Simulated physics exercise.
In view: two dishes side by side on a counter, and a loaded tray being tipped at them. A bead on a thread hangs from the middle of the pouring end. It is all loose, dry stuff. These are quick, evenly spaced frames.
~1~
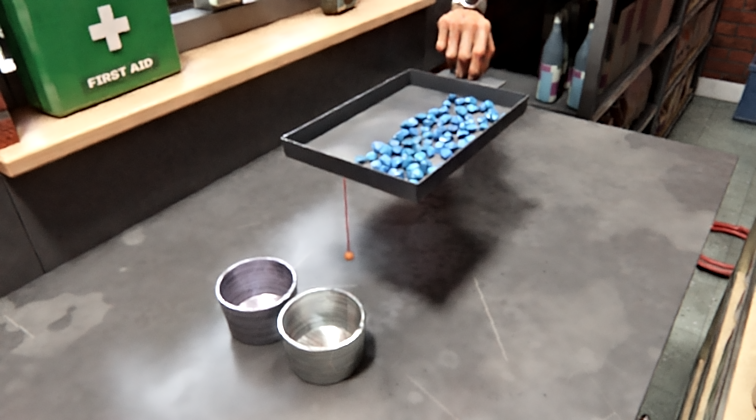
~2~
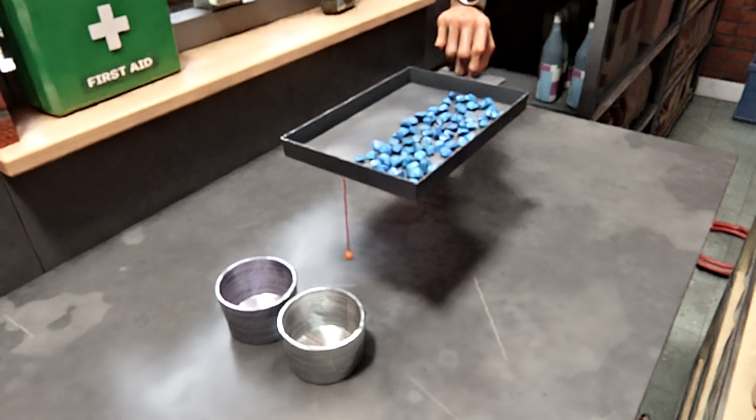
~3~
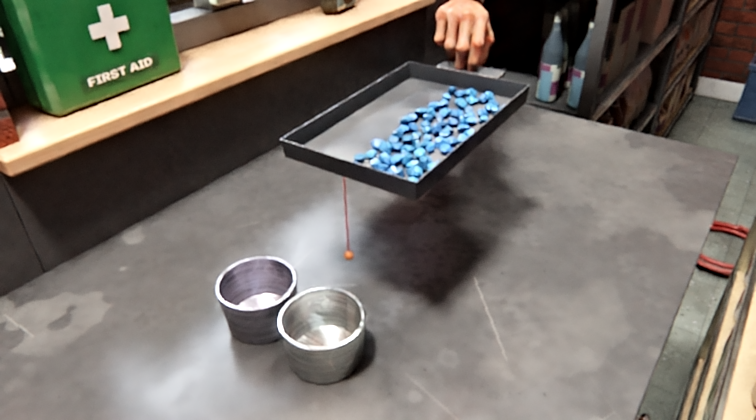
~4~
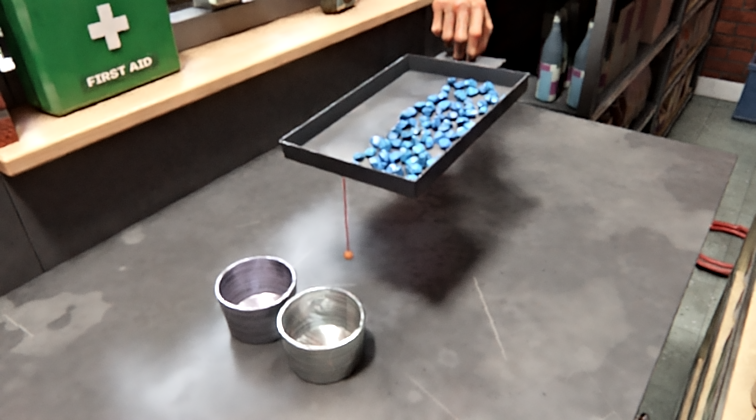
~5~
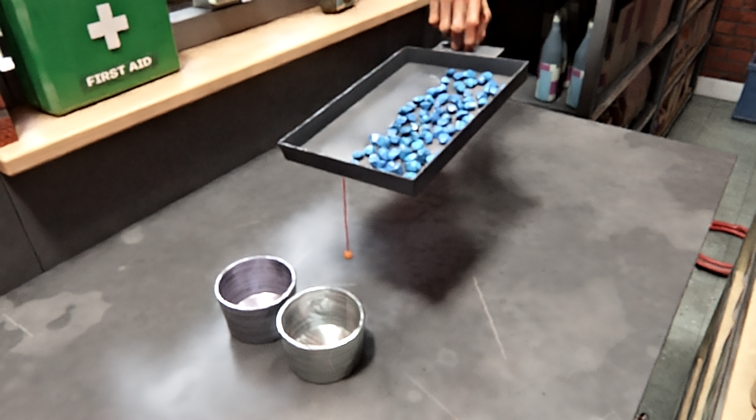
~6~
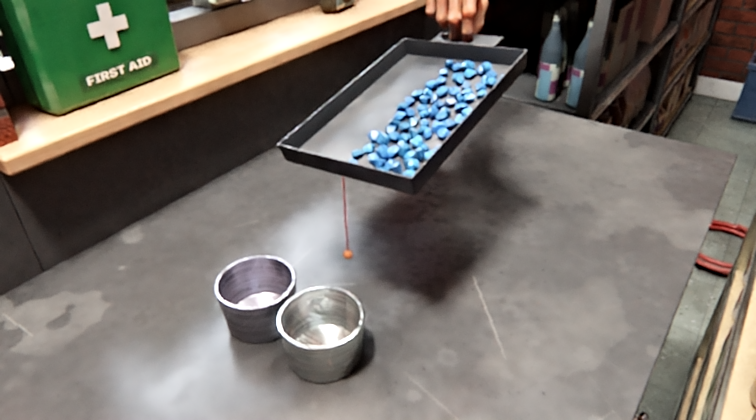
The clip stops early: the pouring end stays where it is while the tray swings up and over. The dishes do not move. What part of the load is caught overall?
They take under half between them.
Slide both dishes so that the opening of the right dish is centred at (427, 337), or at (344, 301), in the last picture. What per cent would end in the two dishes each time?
First some 0, then 70 per cent.
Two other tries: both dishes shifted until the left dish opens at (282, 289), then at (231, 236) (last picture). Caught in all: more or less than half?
One: Below a half. Two: Above a half.
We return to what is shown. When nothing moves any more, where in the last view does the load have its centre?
Near (292, 287).
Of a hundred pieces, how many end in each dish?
Left dish near 10 in a hundred; right dish near 0.
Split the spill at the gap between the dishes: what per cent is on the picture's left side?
Near 40 %.
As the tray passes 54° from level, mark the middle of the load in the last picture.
Near (327, 142).
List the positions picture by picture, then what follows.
In the first frame, corners of the pouring end at (284, 138) and (417, 183), level; middle of the load at (437, 136), aquarium stones; left dish at (231, 320); right dish at (296, 359); bead on its thread at (349, 256).
In the second frame, corners of the pouring end at (283, 138) and (416, 182), level; middle of the load at (437, 134).
In the third frame, corners of the pouring end at (283, 139) and (416, 181), tipped barely, lowest at the left corner; middle of the load at (437, 130).
In the fourth frame, corners of the pouring end at (282, 140) and (414, 179), tipped a little, lowest at the left corner; middle of the load at (436, 125).
In the fifth frame, corners of the pouring end at (281, 142) and (412, 178), tipped a little, lowest at the left corner; middle of the load at (435, 119).
In the sixth frame, corners of the pouring end at (280, 144) and (411, 176), tipped a little, lowest at the left corner; middle of the load at (433, 113); left dish at (230, 318); right dish at (295, 357).
Soon, tray tipped steeply; all on the tray.
A while on, tray tipped right over; most on the tray; a stray few in the left dish; a small part outside both; a stray few in the air.
Towards the end, tray tipped past a quarter turn; a stray few in the right dish; a small part in the left dish; most outside both.
Finally, tray tipped past a quarter turn; a stray few in the right dish; a small part in the left dish; most outside both.
